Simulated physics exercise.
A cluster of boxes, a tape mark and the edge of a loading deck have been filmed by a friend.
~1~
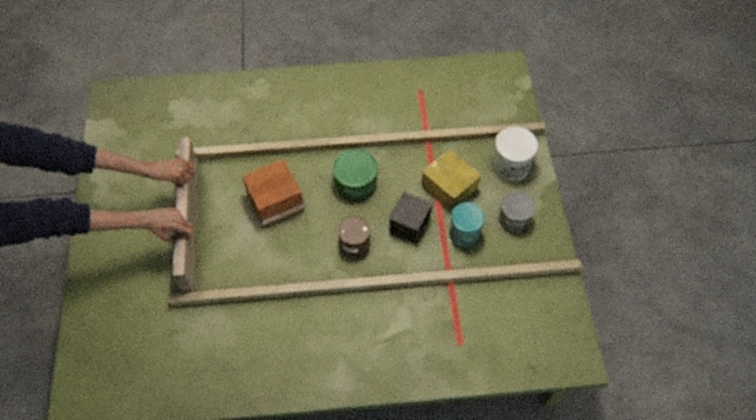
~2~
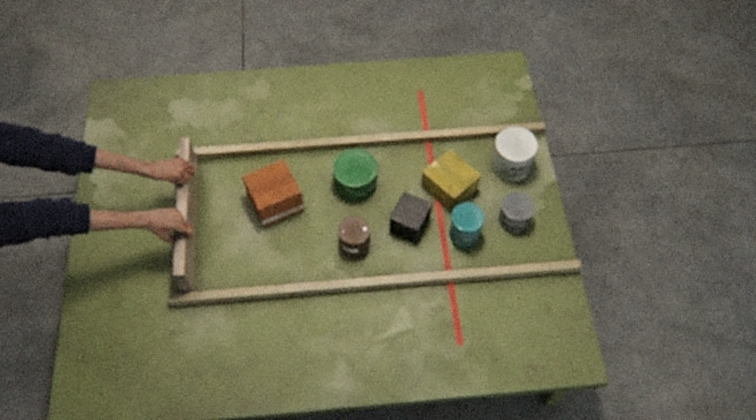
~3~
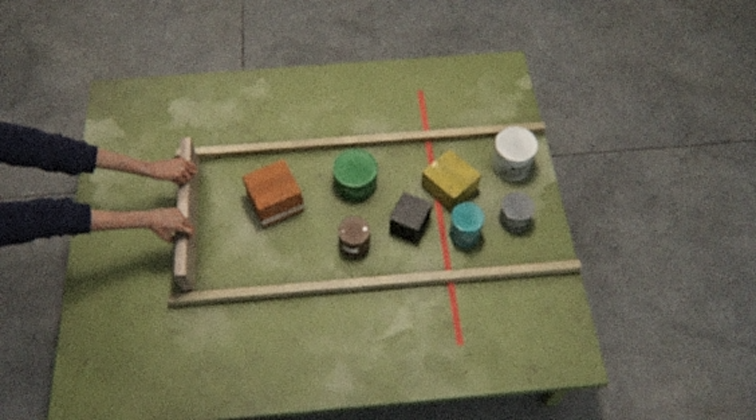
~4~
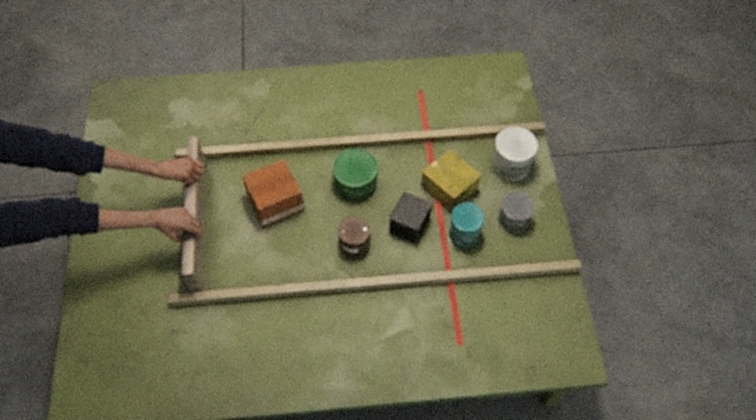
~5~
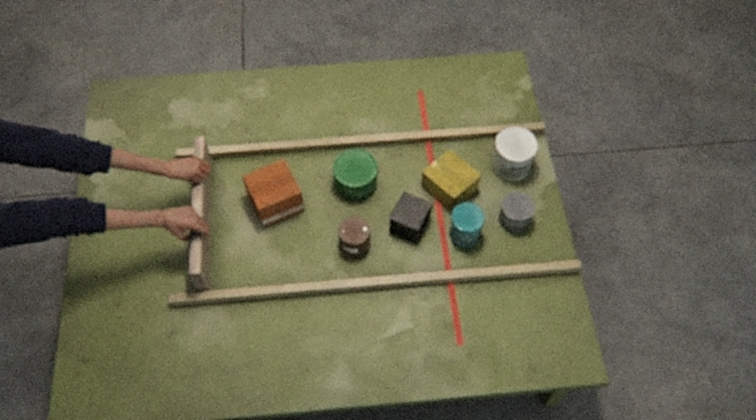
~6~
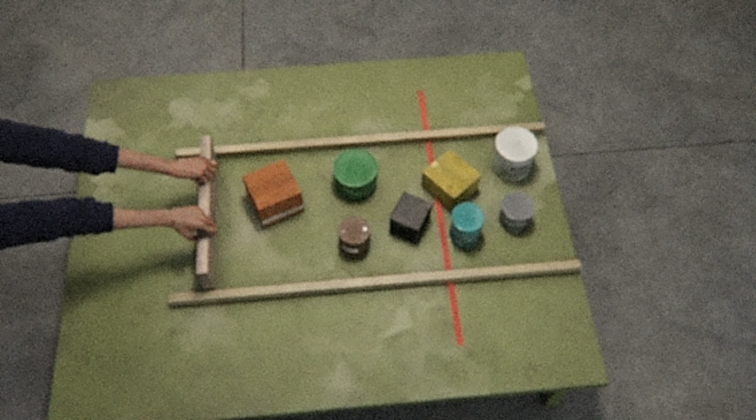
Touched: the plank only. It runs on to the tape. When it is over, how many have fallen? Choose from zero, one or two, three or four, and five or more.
When it is over, zero have fallen.
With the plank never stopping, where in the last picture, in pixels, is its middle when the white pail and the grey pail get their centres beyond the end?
For the white pail, about (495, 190); for the grey pail, about (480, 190).
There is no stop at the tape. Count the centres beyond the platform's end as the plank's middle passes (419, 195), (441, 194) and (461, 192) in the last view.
The numbers are 0, 0 and 0.
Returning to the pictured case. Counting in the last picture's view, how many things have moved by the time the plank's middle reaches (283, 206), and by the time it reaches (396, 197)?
Moved so far: 1, then 6.
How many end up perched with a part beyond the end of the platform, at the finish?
That comes to 0 of them.
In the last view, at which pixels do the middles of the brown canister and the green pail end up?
The brown canister ends at (460, 231) and the green pail at (453, 151).
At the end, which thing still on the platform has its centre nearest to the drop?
Answer: The white pail.
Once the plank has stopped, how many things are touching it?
Well, it touches 3.
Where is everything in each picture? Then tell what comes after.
The first picture shows white pail (513, 155); grey pail (516, 213); turquoise pail (466, 226); plank (186, 214); tape (438, 205).
The second picture shows grey pail (516, 213); black crate (410, 217).
The third picture shows turquoise pail (466, 226); green pail (355, 175).
The fourth picture shows white pail (513, 155); yellow parcel (451, 181).
The fifth picture shows grey pail (516, 213); brown canister (355, 237).
The sixth picture shows white pail (513, 155); grey pail (516, 213); turquoise pail (466, 226); plank (208, 212); tape (438, 205).
A little later, none off yet; white pail at rest near (513, 155); grey pail at rest near (516, 213); turquoise pail at rest near (466, 226).
When it is over, the number that fall off is zero.
